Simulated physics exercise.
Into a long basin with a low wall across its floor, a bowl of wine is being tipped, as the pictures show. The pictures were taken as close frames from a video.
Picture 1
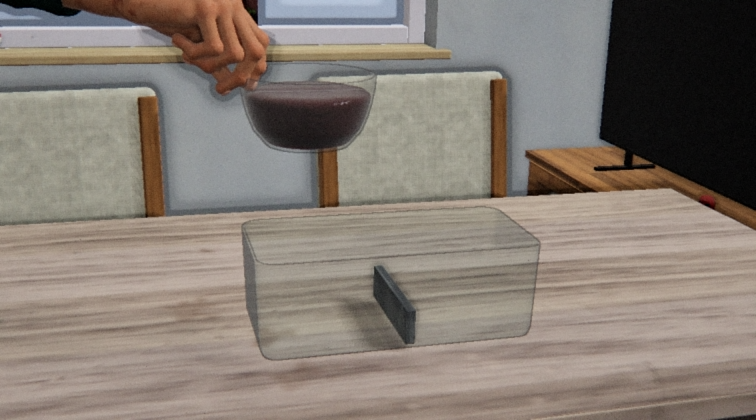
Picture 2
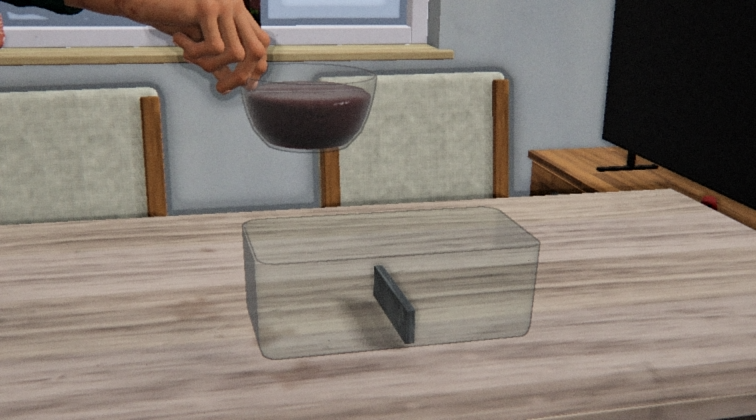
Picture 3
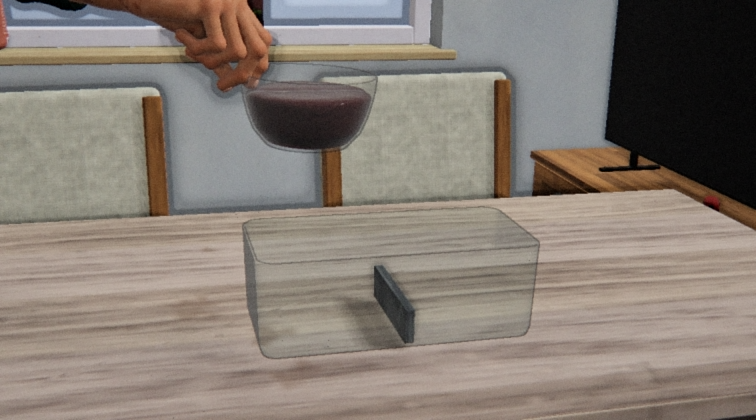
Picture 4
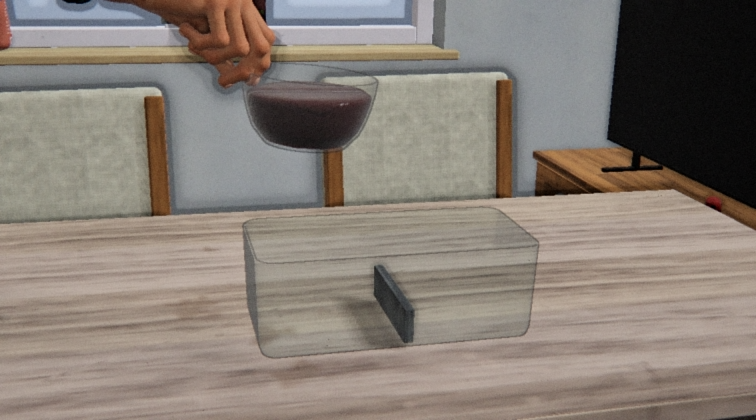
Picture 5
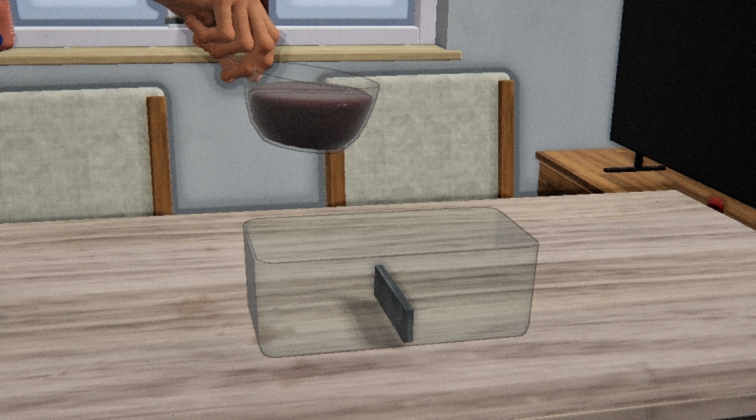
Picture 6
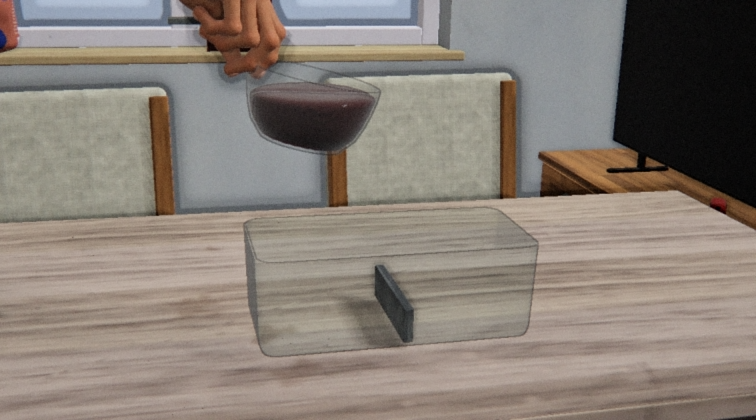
The video shows a hand holding a clear bowl of dark wine above a long transparent basin with a low wall across its floor, slowly tilting the bowl slightly to the right while the basin stays still on a wooden table.
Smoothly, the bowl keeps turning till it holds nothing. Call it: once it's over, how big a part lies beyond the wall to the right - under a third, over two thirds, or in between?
Over two thirds.
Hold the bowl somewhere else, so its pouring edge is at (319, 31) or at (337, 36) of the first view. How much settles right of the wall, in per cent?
The first gives 30 %, the second 50 %.
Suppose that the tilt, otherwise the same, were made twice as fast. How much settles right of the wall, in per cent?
I'd estimate about 55 percent ends up there.
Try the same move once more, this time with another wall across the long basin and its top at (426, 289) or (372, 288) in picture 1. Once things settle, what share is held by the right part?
Estimated: 40 % first, 90 % second.
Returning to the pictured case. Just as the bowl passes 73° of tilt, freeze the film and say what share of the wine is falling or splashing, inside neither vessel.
About 35 per cent.
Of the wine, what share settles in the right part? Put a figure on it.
About 75 percent.
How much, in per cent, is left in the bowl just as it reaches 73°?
About 50 %.
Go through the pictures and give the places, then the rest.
It leans 0°; its right rim is at (373, 74); the wine meets the walls at (244, 92) and (368, 90); the long basin's rim runs from (249, 244) to (518, 226); the wall's top is at (394, 288), in the first picture.
It leans 1°; its right rim is at (374, 75); the wine meets the walls at (244, 92) and (368, 90), in the second picture.
It leans 2°; its right rim is at (374, 77); the wine meets the walls at (245, 92) and (369, 91), in the third picture.
It leans 5°; its right rim is at (375, 80); the wine meets the walls at (246, 92) and (369, 92), in the fourth picture.
It leans 8°; its right rim is at (377, 85); the wine meets the walls at (248, 91) and (371, 93), in the fifth picture.
It leans 13°; its right rim is at (378, 90); the wine meets the walls at (250, 92) and (373, 94), in the sixth picture.
A moment on, the bowl is tipped part way and 49 per cent is still to pour, 1 is left of the wall and 13 right of it.
Next, the bowl is tipped right over and 2 per cent is still to pour, 14 is left of the wall and 76 right of it.
Then the bowl is tipped right over and 0 per cent is still to pour, 22 is left of the wall and 77 right of it.
Later the bowl is tipped right over and 0 per cent is still to pour, 22 is left of the wall and 77 right of it.
At rest 22 per cent lies left of the wall, 77 right of it and 1 outside.
